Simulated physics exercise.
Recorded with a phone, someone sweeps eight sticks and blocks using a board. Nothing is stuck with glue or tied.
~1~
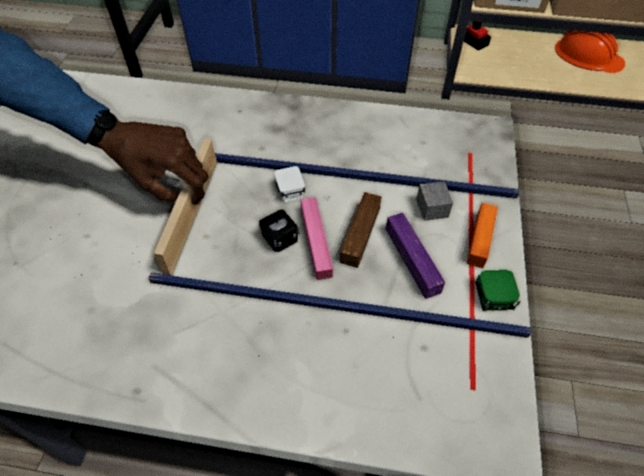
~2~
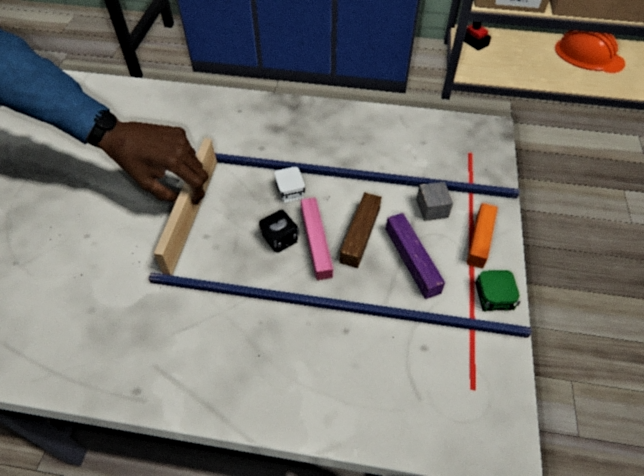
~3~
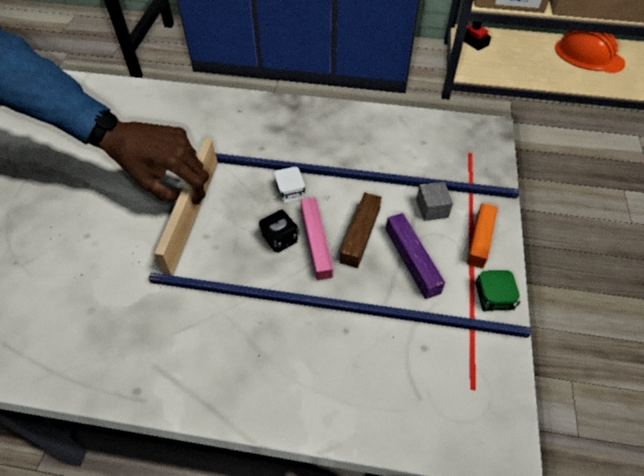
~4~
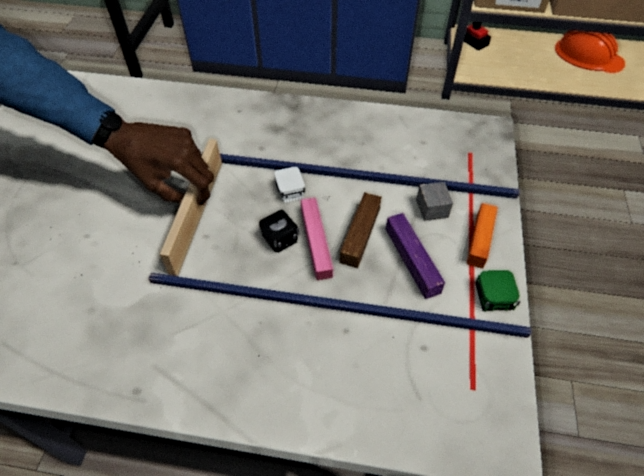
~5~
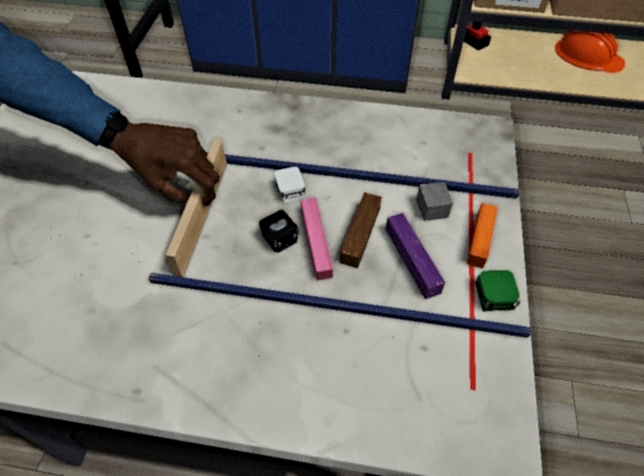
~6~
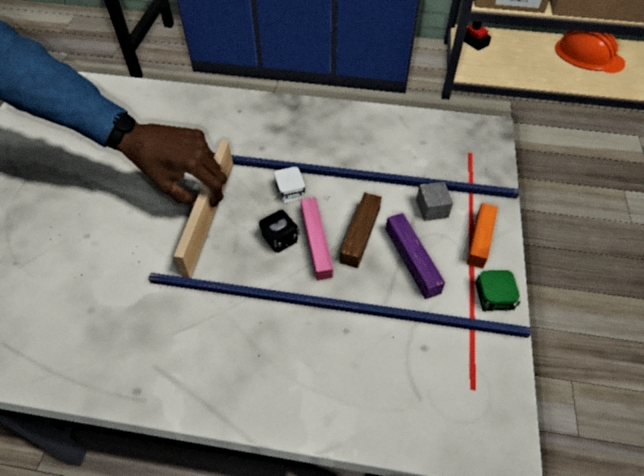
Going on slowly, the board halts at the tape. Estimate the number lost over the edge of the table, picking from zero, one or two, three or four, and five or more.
Lost over the edge: Three or four.
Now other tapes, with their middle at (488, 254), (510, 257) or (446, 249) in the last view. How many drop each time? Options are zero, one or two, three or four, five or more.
Tape by tape, the falls would be five or more, then five or over, then 1 or 2.
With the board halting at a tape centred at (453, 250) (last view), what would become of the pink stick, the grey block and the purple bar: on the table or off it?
Here the pink stick remains in place while the grey block remains in place and the purple bar drops down.
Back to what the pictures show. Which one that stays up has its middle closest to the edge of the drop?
That is the brown bar.
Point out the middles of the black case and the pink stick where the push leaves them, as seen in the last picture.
The black case stops around (489, 272); the pink stick around (512, 263).
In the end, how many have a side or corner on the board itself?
Contact count: 2.
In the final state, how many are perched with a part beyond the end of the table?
As for overhanging, the count is 2.
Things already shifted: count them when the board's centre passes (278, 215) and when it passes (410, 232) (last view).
So 3, and at the other place 8.
A little later, none off yet; green case at rest near (497, 291); orange stick at rest near (482, 235); grey block at rest near (434, 201).
When it is over, the number that fall off is three or four; down, purple bar, grey block, orange stick and green case.
